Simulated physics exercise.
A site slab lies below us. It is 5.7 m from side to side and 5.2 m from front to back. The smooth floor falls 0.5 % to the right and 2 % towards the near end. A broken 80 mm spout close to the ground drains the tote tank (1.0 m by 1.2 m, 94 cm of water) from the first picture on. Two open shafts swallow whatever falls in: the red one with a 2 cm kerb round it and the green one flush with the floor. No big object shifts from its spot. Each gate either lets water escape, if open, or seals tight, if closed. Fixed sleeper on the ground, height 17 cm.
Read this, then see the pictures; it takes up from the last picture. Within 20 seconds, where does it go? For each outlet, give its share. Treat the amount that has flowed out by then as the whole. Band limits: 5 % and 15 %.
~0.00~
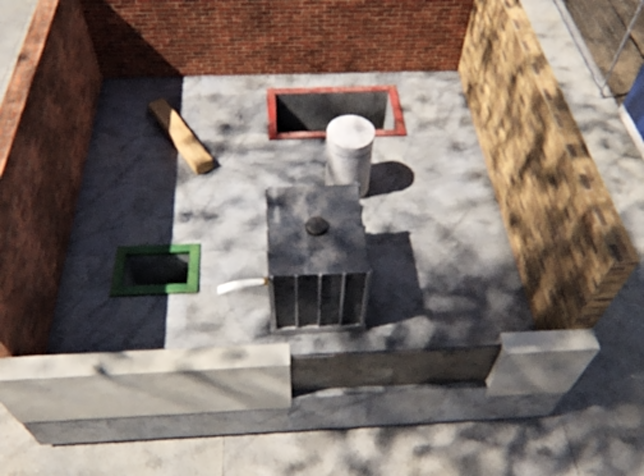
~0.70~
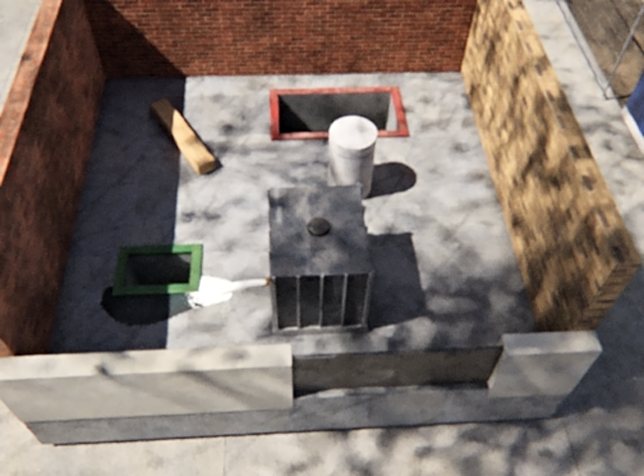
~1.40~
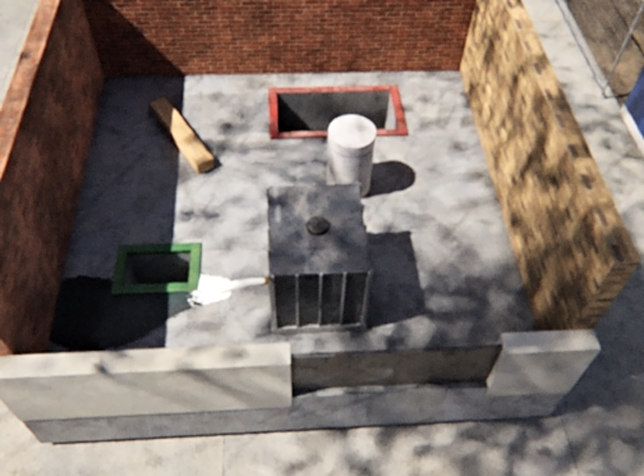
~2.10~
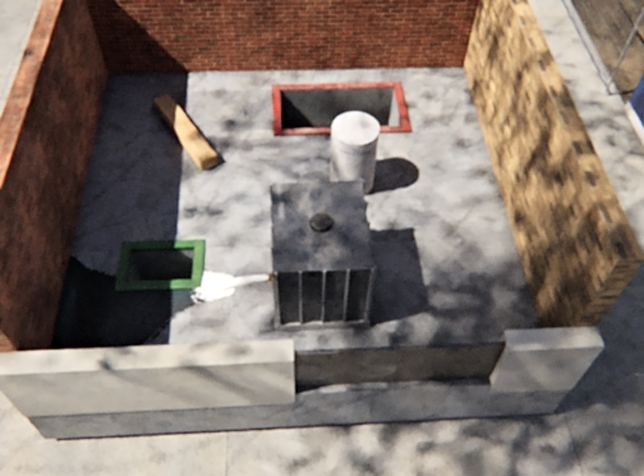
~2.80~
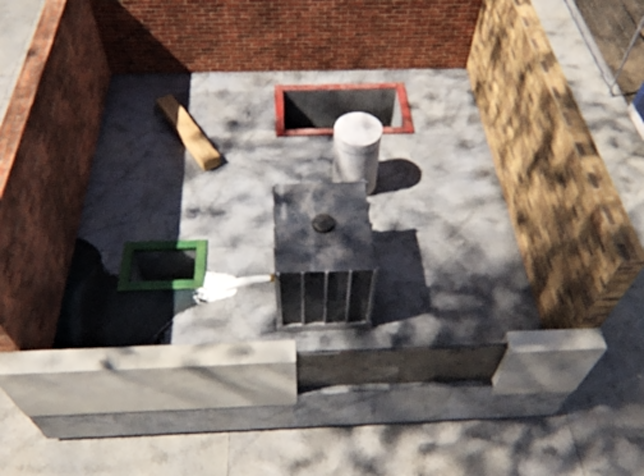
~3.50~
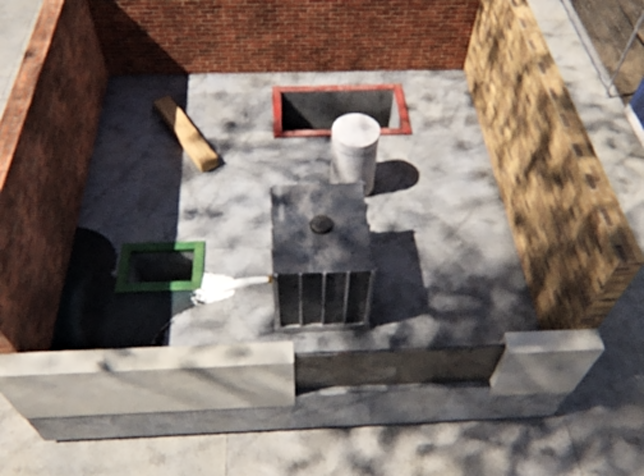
Gateway - less than 5 %, red pit - not even 5 %, green pit - above 15 %.
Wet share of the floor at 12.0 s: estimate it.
Something like 25 percent is wet.
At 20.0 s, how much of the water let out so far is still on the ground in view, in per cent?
50 %.
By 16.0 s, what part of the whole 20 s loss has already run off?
About 80 %.
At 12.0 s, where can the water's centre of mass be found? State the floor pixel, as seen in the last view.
Centre of water: Approx. (207, 334).
After 5.0 s water covers 10 % of the floor and is deepest (6 cm) near (44, 386); gone so far, the gateway 0 %, the red pit 0 %, the green pit 10 %.
After 8.0 s water covers 20 % of the floor and is deepest (6 cm) near (44, 386); gone so far, the gateway 0 %, the red pit 0 %, the green pit 18 %.
After 12.0 s water covers 25 % of the floor and is deepest (5 cm) near (48, 371); gone so far, the gateway 0 %, the red pit 0 %, the green pit 28 %.
After 16.0 s water covers 30 % of the floor and is deepest (5 cm) near (44, 386); gone so far, the gateway 0 %, the red pit 0 %, the green pit 39 %.
After 20.0 s water covers 30 % of the floor and is deepest (5 cm) near (44, 386); gone so far, the gateway 0 %, the red pit 0 %, the green pit 49 %.
